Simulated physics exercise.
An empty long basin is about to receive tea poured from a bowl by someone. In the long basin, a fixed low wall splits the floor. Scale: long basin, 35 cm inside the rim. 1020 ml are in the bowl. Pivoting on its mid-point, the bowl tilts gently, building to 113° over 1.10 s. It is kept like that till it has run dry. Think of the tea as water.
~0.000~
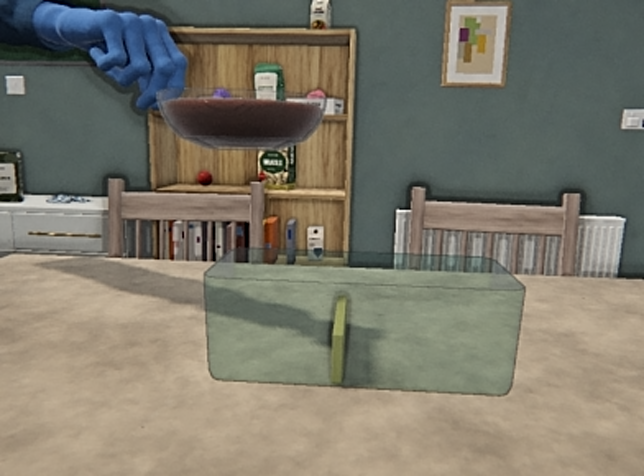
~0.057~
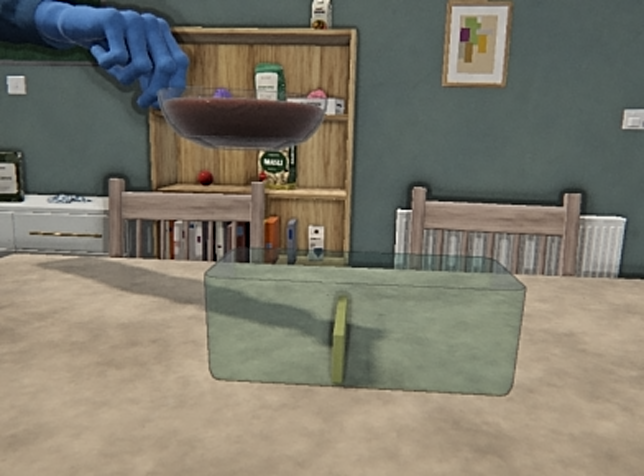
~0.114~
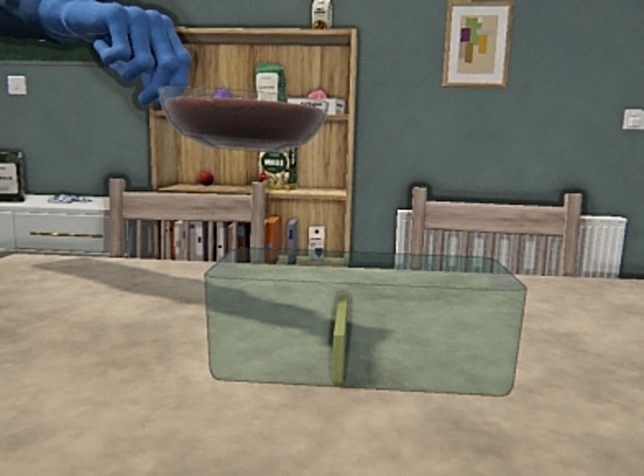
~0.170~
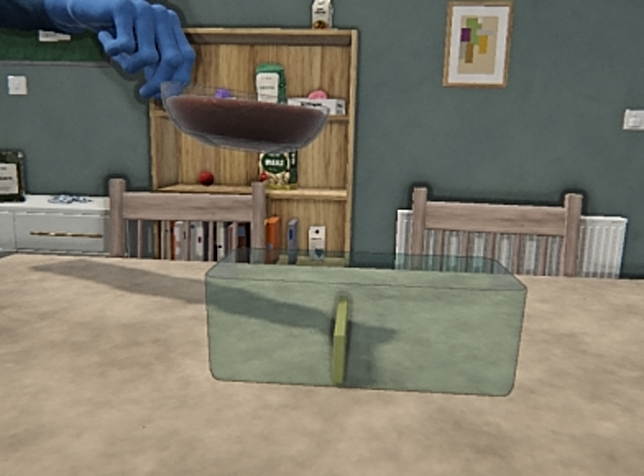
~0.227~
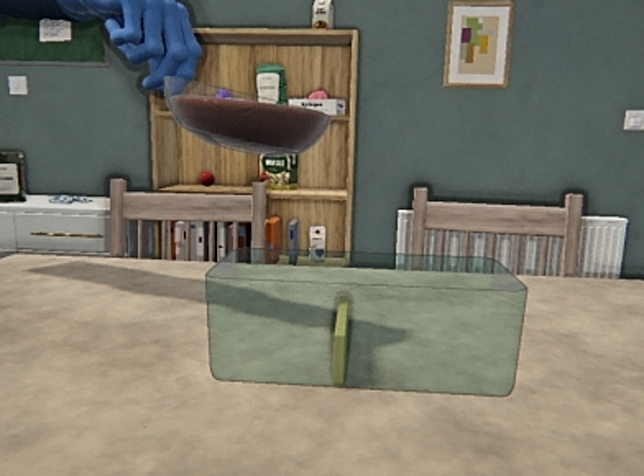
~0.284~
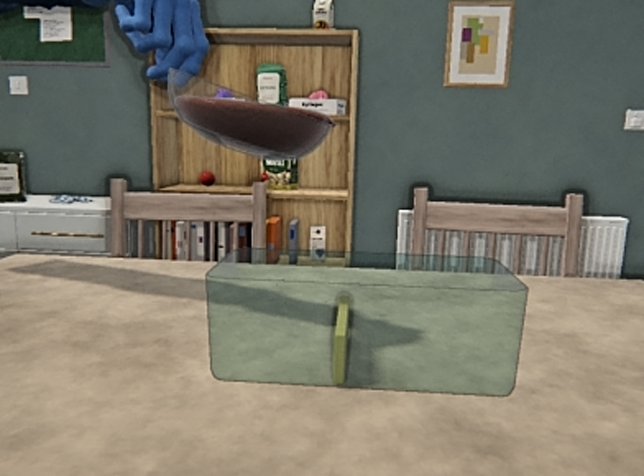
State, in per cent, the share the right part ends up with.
The right part ends up with roughly 75 %.
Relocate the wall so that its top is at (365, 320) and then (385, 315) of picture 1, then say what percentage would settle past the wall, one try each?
Respectively 60 and 40 %.
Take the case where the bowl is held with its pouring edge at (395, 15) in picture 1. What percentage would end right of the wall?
It would then come to around 85 percent.
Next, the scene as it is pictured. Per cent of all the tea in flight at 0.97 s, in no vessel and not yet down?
About 1 per cent.
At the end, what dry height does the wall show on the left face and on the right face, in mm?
On the left it's about 50 mm; on the right, about 32 mm.
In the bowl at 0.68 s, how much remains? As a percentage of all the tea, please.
Portion remaining: Approx. 10 per cent.
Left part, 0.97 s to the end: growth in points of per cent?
Close to 1% of the whole.
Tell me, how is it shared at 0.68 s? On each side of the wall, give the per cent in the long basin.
Left about 2, right about 44.
After 0.68 s the tilt is 77° and 11 per cent is still to pour, 2 is left of the wall and 45 right of it.
After 0.97 s the tilt is 109° and 0 per cent is still to pour, 20 is left of the wall and 75 right of it.
After 1.27 s the tilt is 113° and 0 per cent is still to pour, 21 is left of the wall and 75 right of it.
After 1.60 s the tilt is 113° and 0 per cent is still to pour, 21 is left of the wall and 75 right of it.
In the end 21 per cent lies left of the wall, 75 right of it and 4 outside.
